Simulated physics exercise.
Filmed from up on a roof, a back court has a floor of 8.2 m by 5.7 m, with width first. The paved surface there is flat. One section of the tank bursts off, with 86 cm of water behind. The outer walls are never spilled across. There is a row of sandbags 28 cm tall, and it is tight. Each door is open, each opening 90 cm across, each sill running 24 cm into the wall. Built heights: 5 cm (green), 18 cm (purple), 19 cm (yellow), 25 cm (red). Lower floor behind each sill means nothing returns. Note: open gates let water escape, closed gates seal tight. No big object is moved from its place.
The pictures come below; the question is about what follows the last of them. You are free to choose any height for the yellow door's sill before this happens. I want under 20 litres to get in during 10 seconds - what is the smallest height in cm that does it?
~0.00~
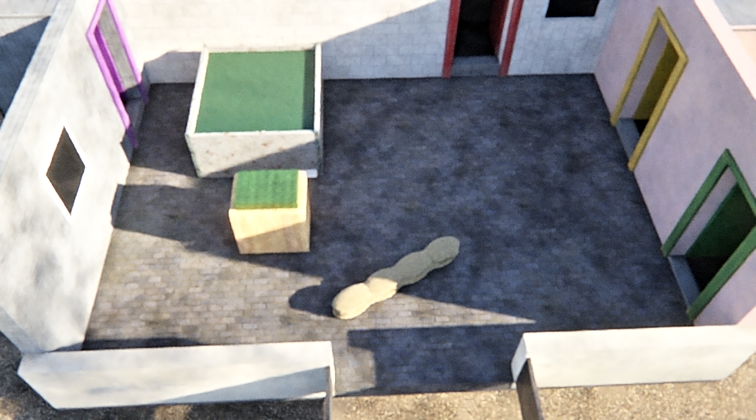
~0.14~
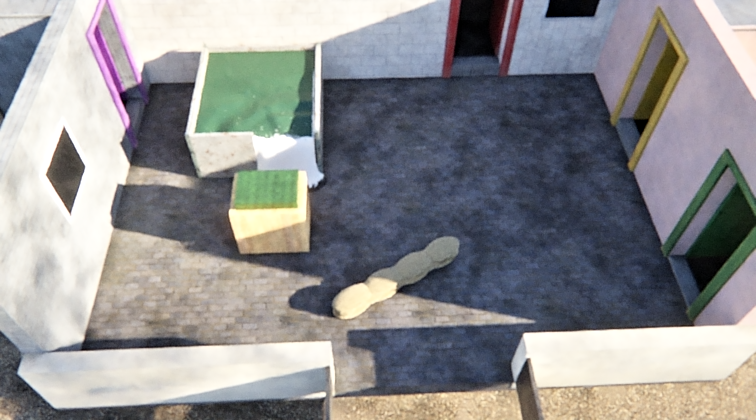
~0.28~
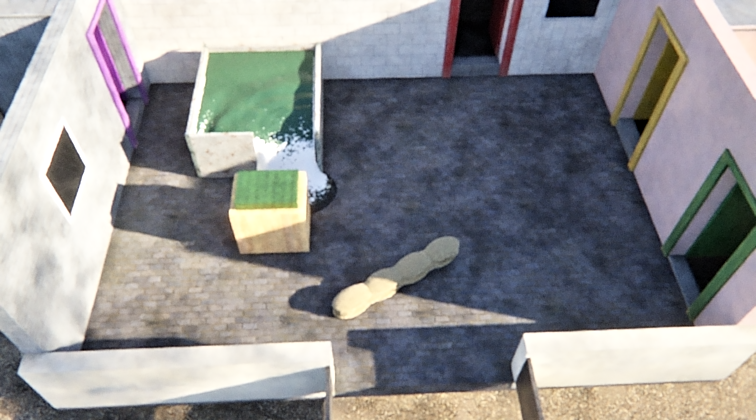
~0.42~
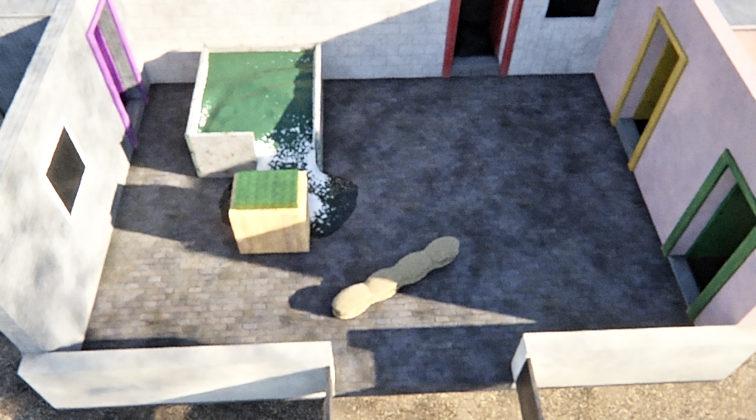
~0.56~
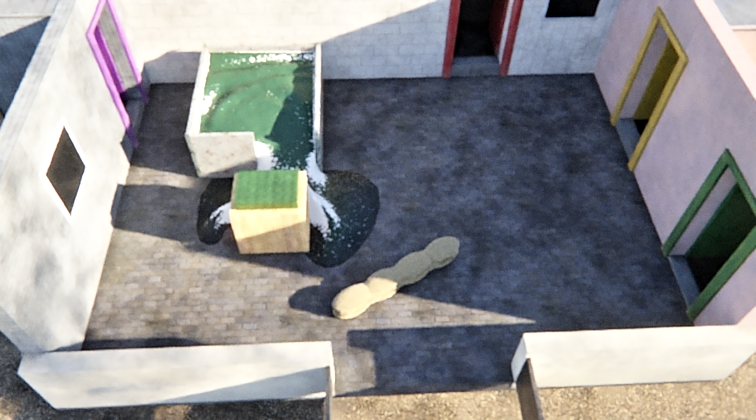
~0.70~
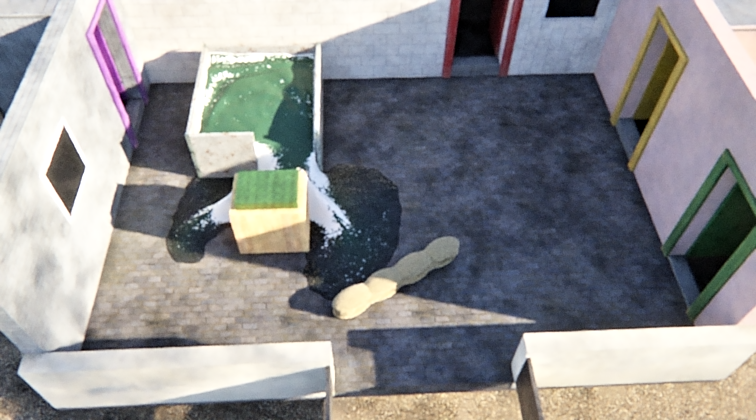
You would need about 11.5 cm.
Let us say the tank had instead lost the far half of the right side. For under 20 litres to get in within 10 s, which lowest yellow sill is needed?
In that case you'd want it roughly 28 cm high.
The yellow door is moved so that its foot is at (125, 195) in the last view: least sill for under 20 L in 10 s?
26 cm.
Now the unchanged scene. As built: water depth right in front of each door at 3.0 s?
In cm: Green 8, purple 7, yellow 17, red 0.
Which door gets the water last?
The red one.
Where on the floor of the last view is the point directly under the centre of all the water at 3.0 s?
Centre of the water: Approx. (294, 177) px.
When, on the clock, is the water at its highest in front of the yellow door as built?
Around 3.2 s, give or take.
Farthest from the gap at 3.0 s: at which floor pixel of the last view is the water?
The tip of the flood lies near (677, 295).
After 1.4 s water covers 20 % of the floor, deepest (66 cm) near (283, 207); it has not reached the yellow door.
After 3.0 s water covers 60 % of the floor, deepest (40 cm) near (283, 207); 17 cm at the yellow door, 0 litres in over its 19 cm sill.
After 10.0 s water covers 95 % of the floor, deepest (14 cm) near (74, 381); 7 cm at the yellow door, 0 litres in over its 19 cm sill.
At the yellow door as built, the water arrived by 2.8 s and peaked near 18 cm at 3.2 s.
With a sill of 10.5 cm, 28 litres would have come in within the 10 s; with 12.5 cm, 14 litres. So under 20 litres takes about 11.5 cm.
